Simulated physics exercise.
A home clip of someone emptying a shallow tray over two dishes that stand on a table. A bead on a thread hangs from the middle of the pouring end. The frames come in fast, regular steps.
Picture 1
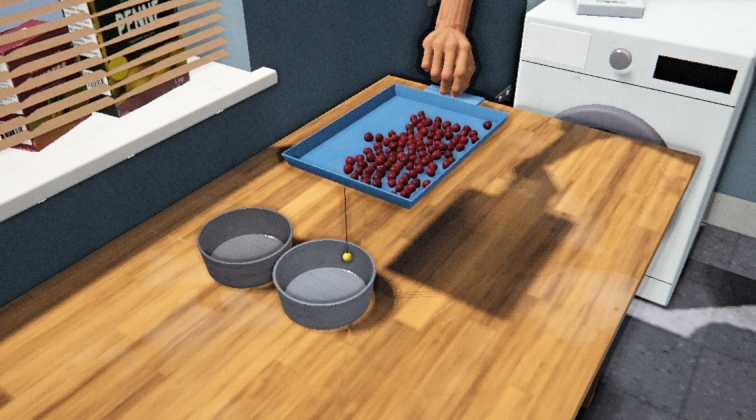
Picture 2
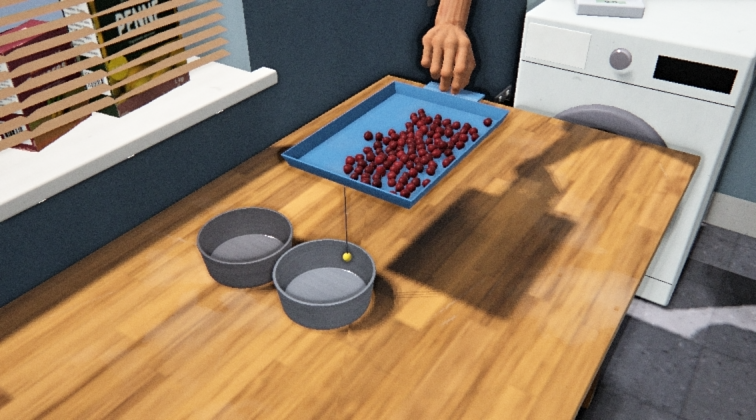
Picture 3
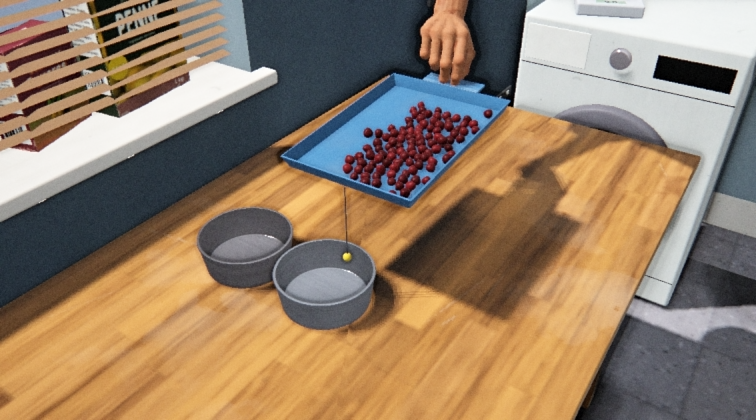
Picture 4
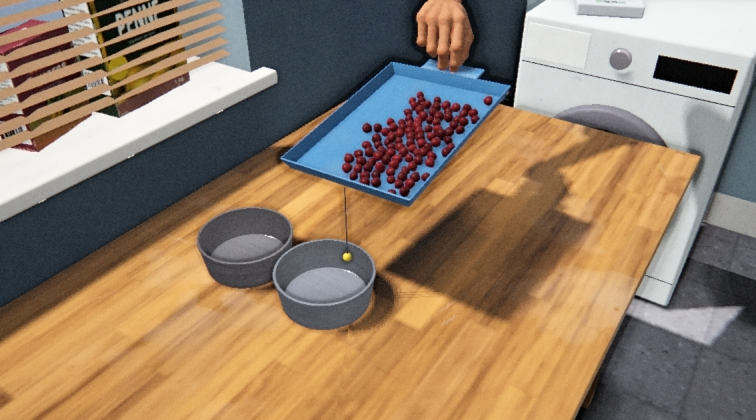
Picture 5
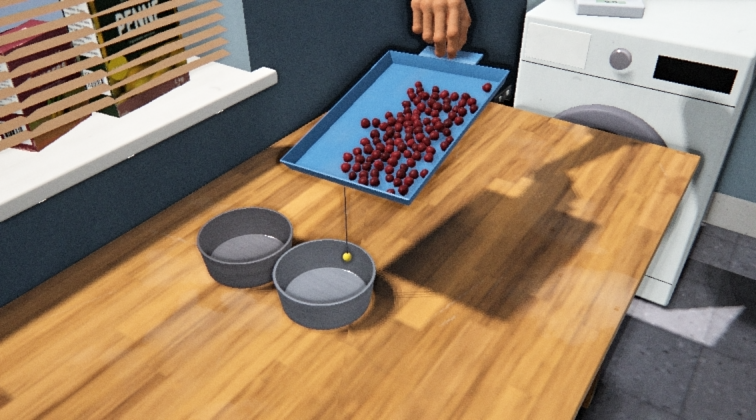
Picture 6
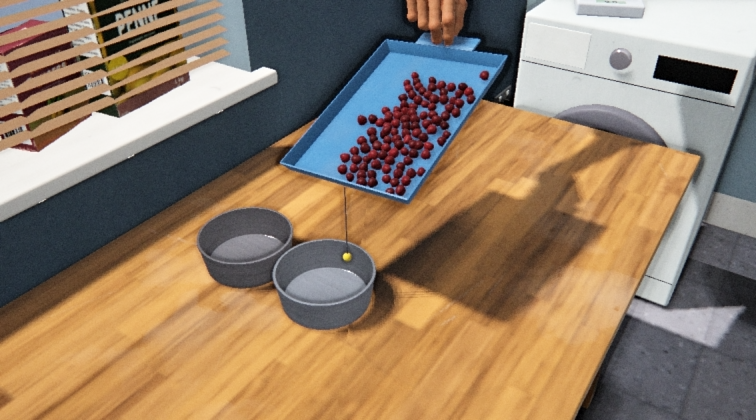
A hand held a shallow blue tray of dark red cherries above two gray dishes on a wooden table, then raised its end, tilting the tray more steeply while the cherries shifted only slightly.
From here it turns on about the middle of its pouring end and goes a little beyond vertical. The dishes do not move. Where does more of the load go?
The right dish gets more.
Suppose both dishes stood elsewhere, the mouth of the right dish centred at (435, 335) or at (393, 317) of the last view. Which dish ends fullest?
One: The dish on the left. Two: The left one.
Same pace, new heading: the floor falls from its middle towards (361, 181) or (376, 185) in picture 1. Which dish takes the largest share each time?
In turn: The right one; the right one.
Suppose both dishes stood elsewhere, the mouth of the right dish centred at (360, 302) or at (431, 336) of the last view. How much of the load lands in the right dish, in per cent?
Near 30 % and 0 %.
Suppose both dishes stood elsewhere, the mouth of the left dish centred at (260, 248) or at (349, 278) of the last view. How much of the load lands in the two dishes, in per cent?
Roughly 100 per cent, and 40 per cent.
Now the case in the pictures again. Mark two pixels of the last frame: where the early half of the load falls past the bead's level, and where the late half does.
At about (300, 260), then at (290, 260).
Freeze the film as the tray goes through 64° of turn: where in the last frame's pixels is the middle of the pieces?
Close to (332, 162).
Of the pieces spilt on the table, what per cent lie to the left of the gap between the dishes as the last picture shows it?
It comes to 30 per cent or so.
Soon after the last picture, tray tipped steeply; most on the tray; a stray few in the right dish; a small part in the air.
A little later, tray tipped past a quarter turn; a stray few on the tray; about half in the right dish; about a quarter in the left dish; a small part outside both; about a quarter in the air.
Later still, tray tipped past a quarter turn; about two thirds in the right dish; about a quarter in the left dish; a small part outside both.
At rest, tray tipped past a quarter turn; about two thirds in the right dish; about a quarter in the left dish; a small part outside both.
